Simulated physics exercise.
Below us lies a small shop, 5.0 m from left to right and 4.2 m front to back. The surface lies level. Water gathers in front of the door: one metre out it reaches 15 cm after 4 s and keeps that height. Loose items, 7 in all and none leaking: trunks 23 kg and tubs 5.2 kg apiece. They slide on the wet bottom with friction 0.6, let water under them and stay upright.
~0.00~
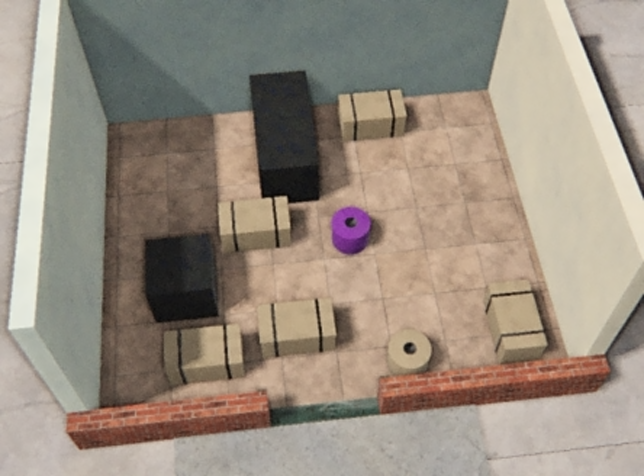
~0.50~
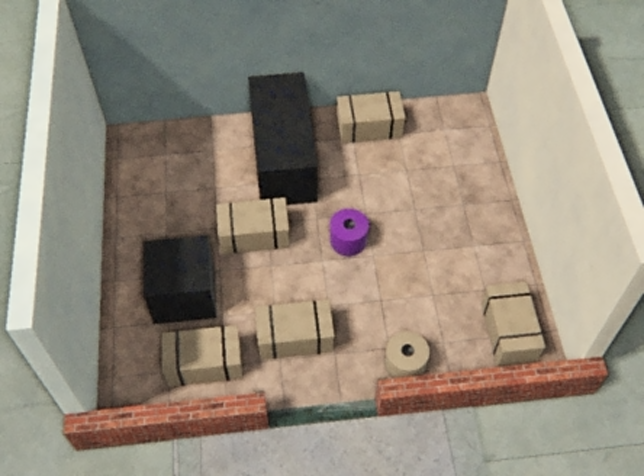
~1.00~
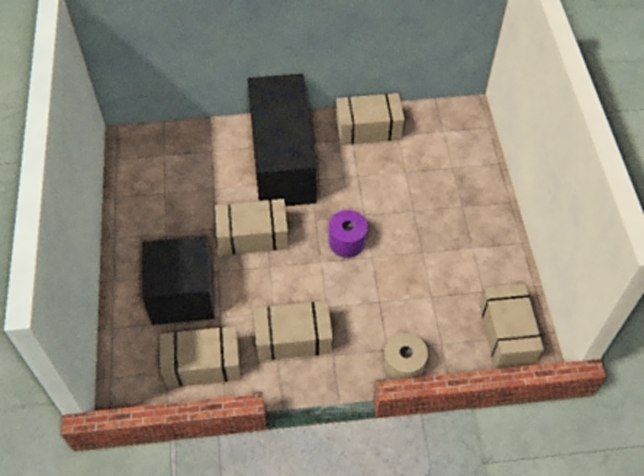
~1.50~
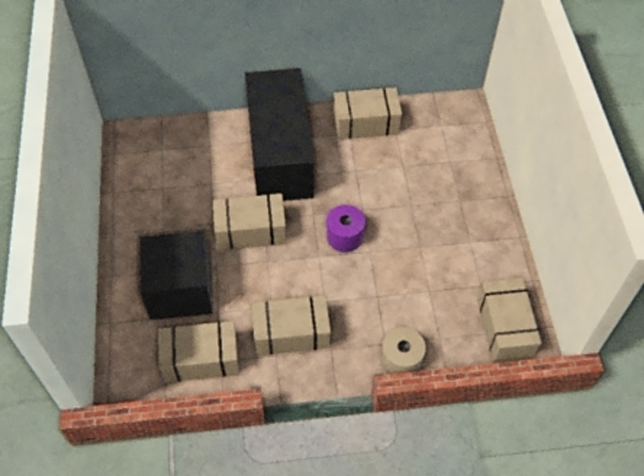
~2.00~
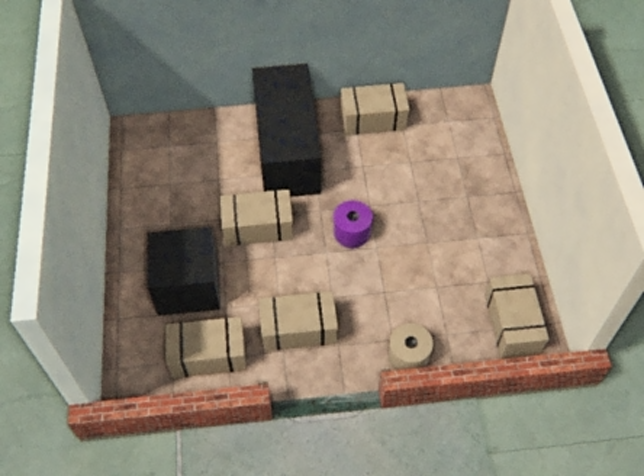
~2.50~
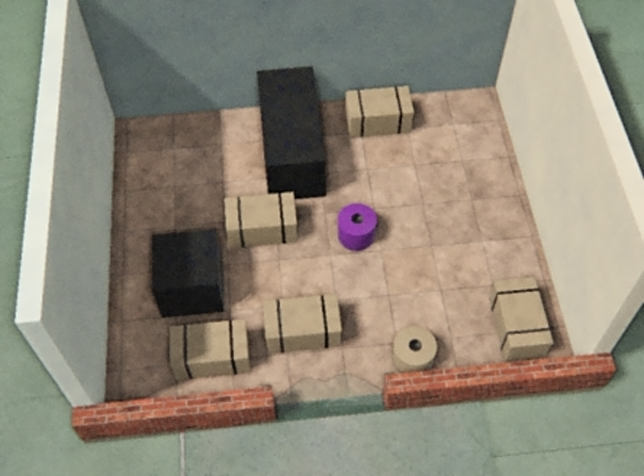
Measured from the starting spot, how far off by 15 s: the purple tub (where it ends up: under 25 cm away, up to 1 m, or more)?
The purple tub ends far away.
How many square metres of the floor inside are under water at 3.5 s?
Roughly 1.0 m2.
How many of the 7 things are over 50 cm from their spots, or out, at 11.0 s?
I count 2.
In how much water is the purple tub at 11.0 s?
About 6 cm.
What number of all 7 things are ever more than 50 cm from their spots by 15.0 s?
I count 2.
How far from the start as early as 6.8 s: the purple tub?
Roughly 40 cm by then.
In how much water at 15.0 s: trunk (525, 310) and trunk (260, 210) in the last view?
About 6 and 7 cm.
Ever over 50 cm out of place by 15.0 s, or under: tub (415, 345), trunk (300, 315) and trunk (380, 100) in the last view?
In turn: Under, past it, under.
After 3.5 s the purple tub is near (357, 219), 0.0 m from its start, aground; 0 afloat.
After 6.8 s the purple tub is near (352, 193), 0.4 m from its start, aground; 0 afloat.
After 11.0 s the purple tub is near (363, 131), 1.3 m from its start, aground; 1 afloat.
After 15.0 s the purple tub is near (429, 112), 1.8 m from its start, afloat; 4 afloat.
